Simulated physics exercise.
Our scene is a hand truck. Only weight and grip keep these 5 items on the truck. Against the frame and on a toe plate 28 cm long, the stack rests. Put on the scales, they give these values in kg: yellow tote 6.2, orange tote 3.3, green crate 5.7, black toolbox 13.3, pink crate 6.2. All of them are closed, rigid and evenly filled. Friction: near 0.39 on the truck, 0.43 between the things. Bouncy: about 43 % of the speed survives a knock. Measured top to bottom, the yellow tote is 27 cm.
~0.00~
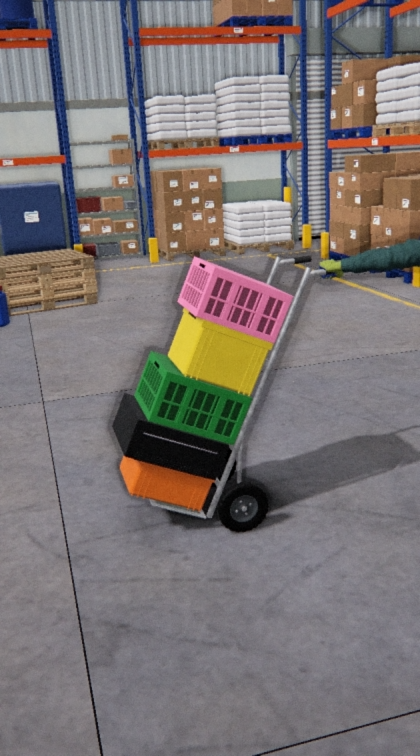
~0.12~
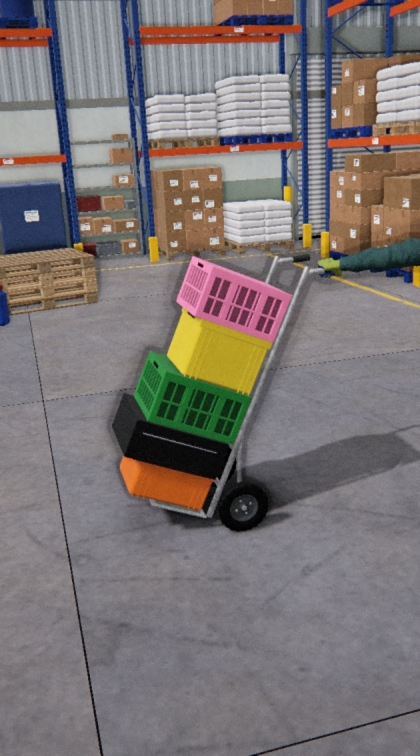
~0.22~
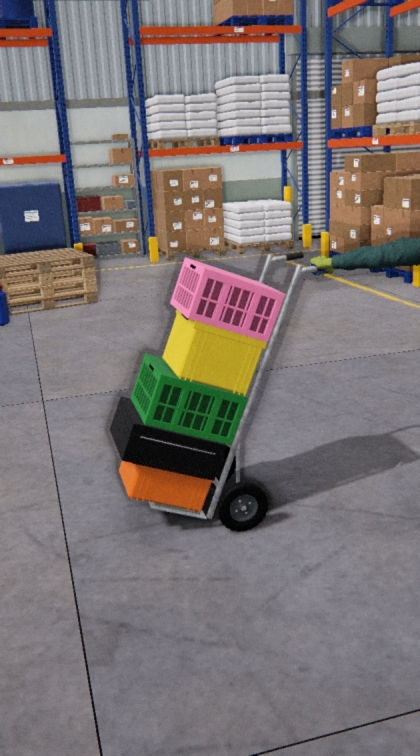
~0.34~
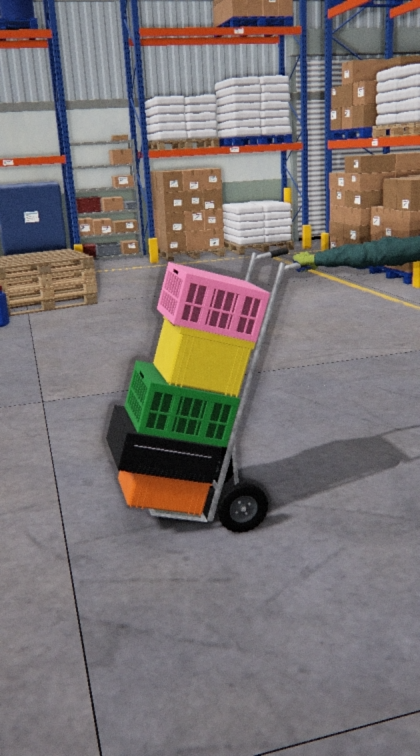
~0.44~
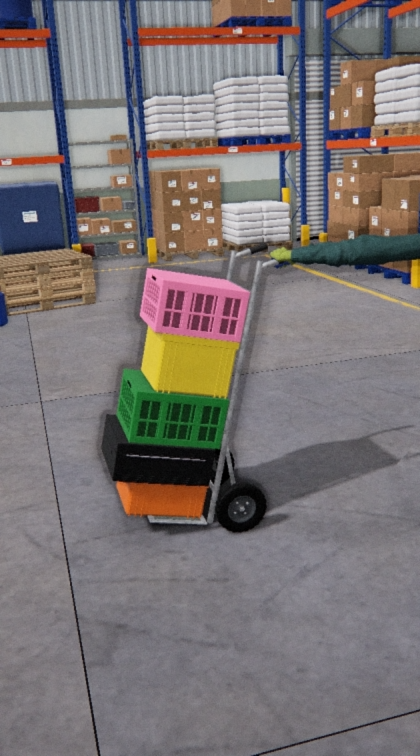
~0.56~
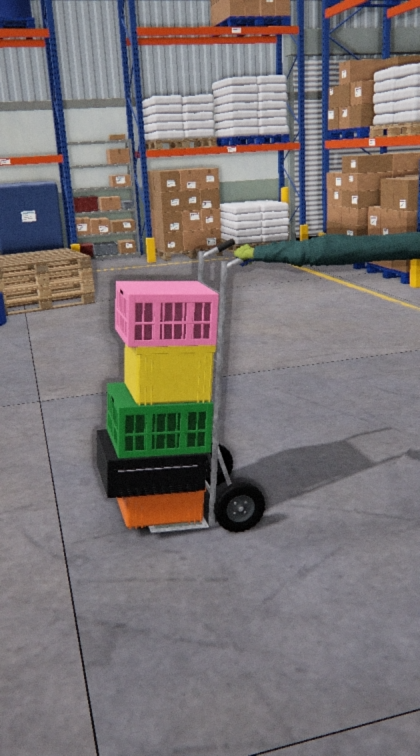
A hand truck stacked with five containers swings from a backward lean to nearly upright.
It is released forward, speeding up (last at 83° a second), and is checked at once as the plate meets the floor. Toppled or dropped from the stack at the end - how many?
Over or off: A minimum of three.
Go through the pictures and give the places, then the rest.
In the first frame, 25° short of upright; yellow tote (218, 350); orange tote (166, 473).
In the second frame, 25° short of upright; pink crate (232, 299); green crate (191, 397).
In the third frame, 23° short of upright; black toolbox (166, 437); pink crate (226, 299).
In the fourth frame, 19° short of upright; green crate (180, 403); black toolbox (162, 443).
In the fifth frame, 14° short of upright; pink crate (193, 304); green crate (171, 408).
In the sixth frame, 6° short of upright; yellow tote (167, 365); orange tote (159, 494).
After 1.06 s, truck upright; yellow tote tipped 18° from how it sat near (98, 377); orange tote tipped 18° from how it sat near (152, 493); pink crate tipped 18° from how it sat.
After 1.56 s, truck upright; yellow tote and pink crate now dropped from the stack; orange tote tipped 48° from how it sat near (132, 486); green crate tipped 48° from how it sat.
After 1.96 s, truck upright; green crate now dropped from the stack; orange tote on its side near (98, 493); black toolbox on its side.
After 2.46 s, truck upright; orange tote on its side near (105, 492); black toolbox on its side.
At rest (3.5 s), dropped from the stack, yellow tote, green crate and pink crate; tipped over on the truck, orange tote and black toolbox. Seen from the same camera at the end, orange tote near (100, 494).
